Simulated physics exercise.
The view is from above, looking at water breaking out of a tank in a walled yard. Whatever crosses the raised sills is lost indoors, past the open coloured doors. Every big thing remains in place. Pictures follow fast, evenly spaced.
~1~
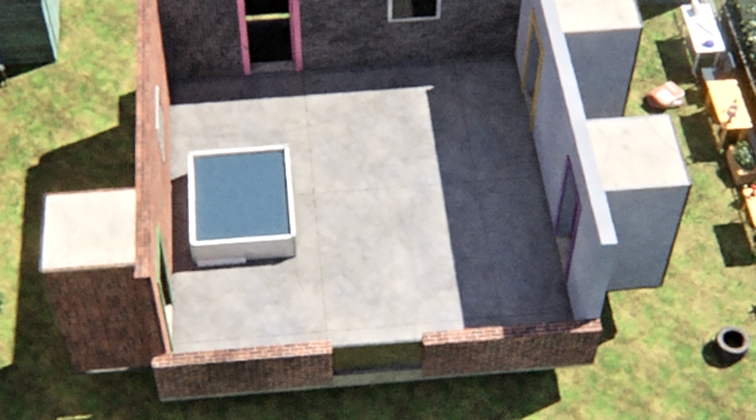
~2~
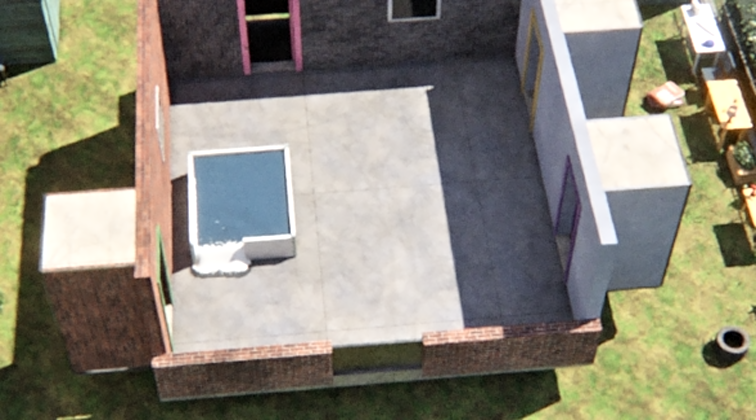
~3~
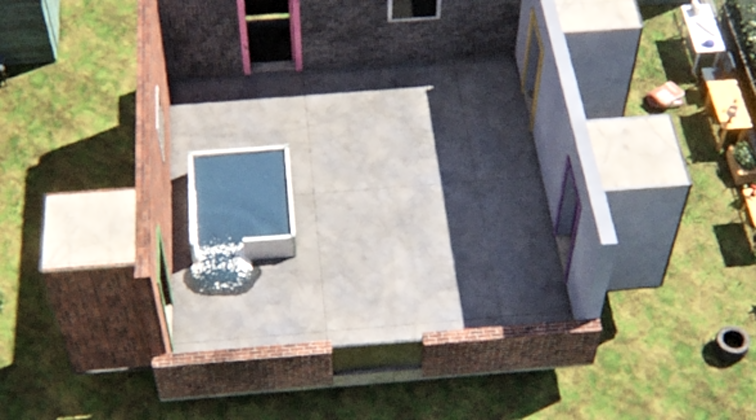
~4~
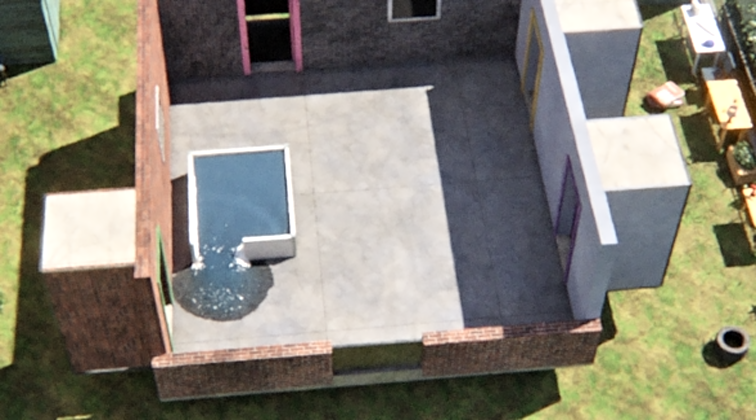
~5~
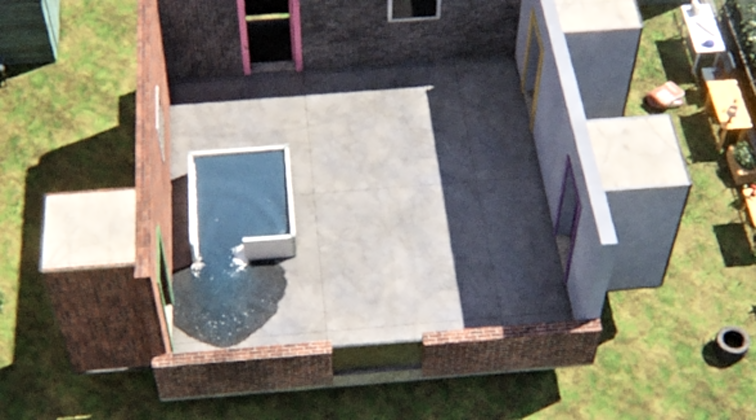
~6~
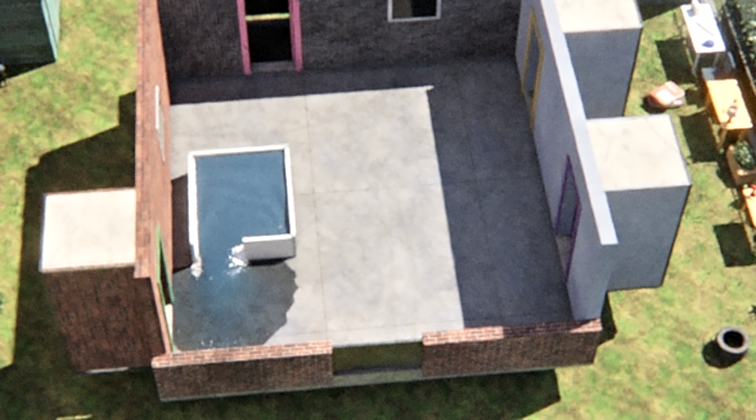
Water burst through the front left corner of a white-walled tank in a roofless brick building, foaming at first, then spreading across the grey floor in a widening dark pool toward the near brick wall.
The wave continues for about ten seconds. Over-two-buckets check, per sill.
Purple door: Within two, green door: Over, yellow door: Within two, pink door: Within two.
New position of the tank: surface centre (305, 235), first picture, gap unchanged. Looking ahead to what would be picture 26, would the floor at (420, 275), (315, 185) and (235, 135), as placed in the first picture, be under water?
As listed: Reached, untouched, untouched.
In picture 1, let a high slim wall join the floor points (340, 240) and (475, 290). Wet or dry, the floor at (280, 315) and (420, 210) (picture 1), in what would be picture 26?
Taking the points in order, the first is inundated and the second is high and dry.
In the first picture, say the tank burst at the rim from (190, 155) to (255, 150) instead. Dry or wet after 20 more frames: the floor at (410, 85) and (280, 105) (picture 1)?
One after the other: Under water, awash.
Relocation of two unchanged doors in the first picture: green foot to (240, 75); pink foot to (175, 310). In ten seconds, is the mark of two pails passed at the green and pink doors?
Result - green: Remains below the limit; pink: Crosses the limit.
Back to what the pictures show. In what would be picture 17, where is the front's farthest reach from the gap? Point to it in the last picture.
My estimate: Roughly (400, 358).
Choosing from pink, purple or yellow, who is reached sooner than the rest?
Looks like the purple-painted one.
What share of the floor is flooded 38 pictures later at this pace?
Around 45 percent, give or take.
A moment on, water covers 10 % of the floor; the purple door not reached, the green door under two buckets in, the yellow door not reached, the pink door not reached.
Next, water covers 15 % of the floor; the purple door not reached, the green door over two buckets in, the yellow door not reached, the pink door not reached.
Then, water covers 25 % of the floor; the purple door not reached, the green door over two buckets in, the yellow door not reached, the pink door not reached.
Later, water covers 45 % of the floor; the purple door wet at the sill, nothing in, the green door far over two buckets in, the yellow door not reached, the pink door not reached.
In the end, water covers 70 % of the floor; the purple door wet at the sill, nothing in, the green door far over two buckets in, the yellow door wet at the sill, nothing in, the pink door not reached.
